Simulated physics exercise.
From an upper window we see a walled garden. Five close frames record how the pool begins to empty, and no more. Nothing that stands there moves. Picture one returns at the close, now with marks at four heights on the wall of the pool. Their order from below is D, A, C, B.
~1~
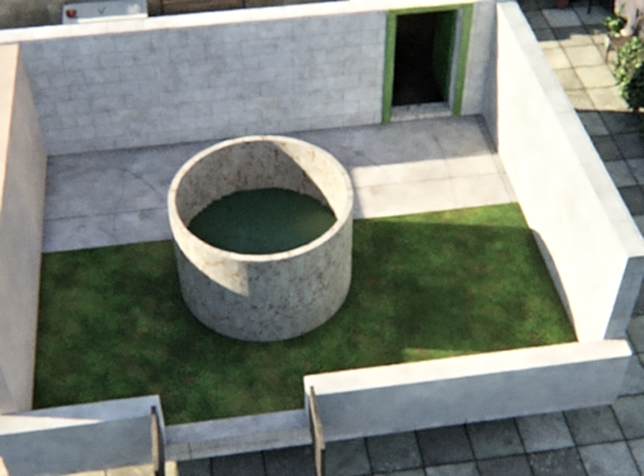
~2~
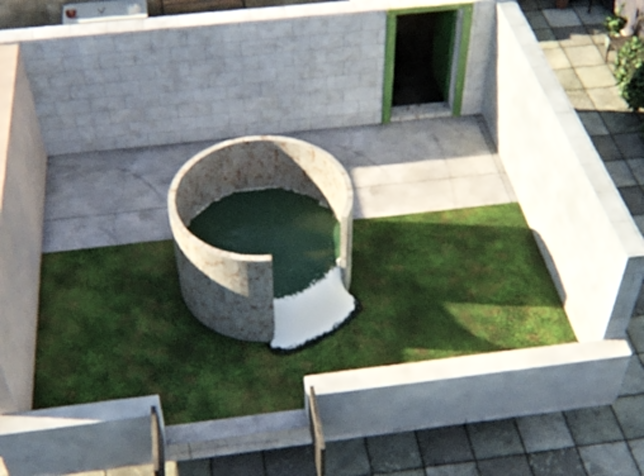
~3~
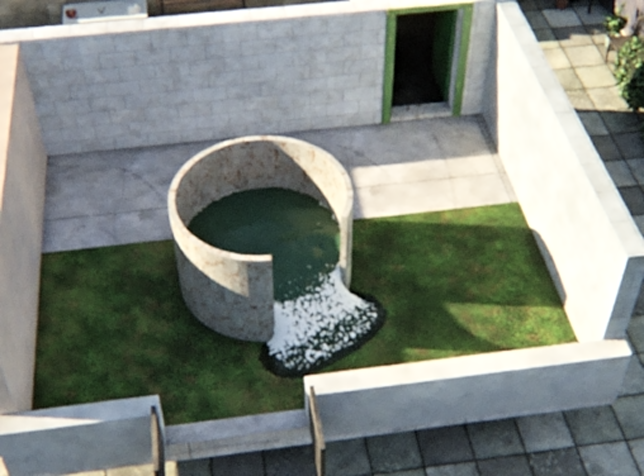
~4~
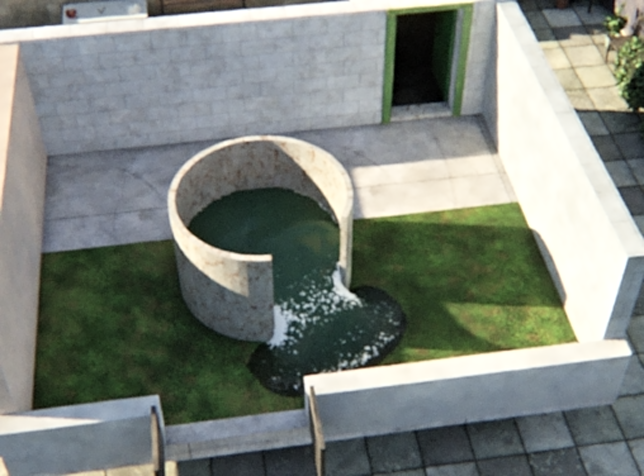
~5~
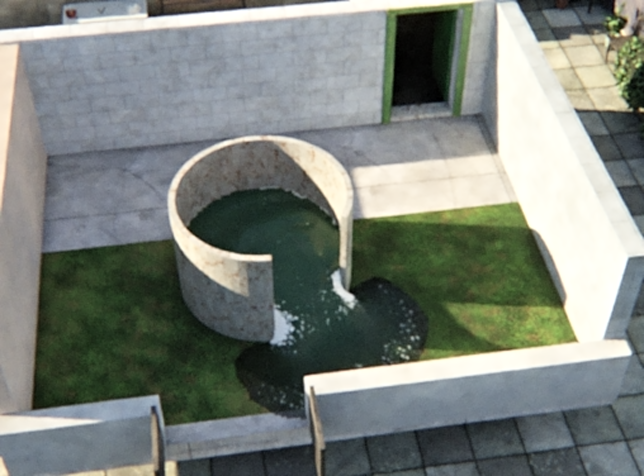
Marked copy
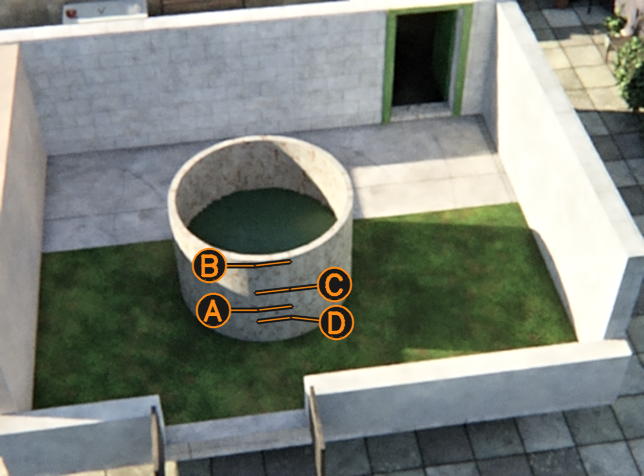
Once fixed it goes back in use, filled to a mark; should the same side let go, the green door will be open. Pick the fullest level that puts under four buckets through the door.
Take A.
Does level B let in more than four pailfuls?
Yes, that goes wrong.
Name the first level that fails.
That would be C.
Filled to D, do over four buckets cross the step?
No, not at all.
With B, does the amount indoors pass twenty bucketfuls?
Yes.
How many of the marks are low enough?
Two of them.
On the marked copy, A at (274, 308); B at (271, 263); C at (273, 291); D at (275, 319); from the bottom up D, A, C, B.
If A is chosen, a bucket or two gets in.
If B is chosen, dozens of bucketfuls pour in.
If C is chosen, about 12 bucketfuls get in.
If D is chosen, nothing gets over.
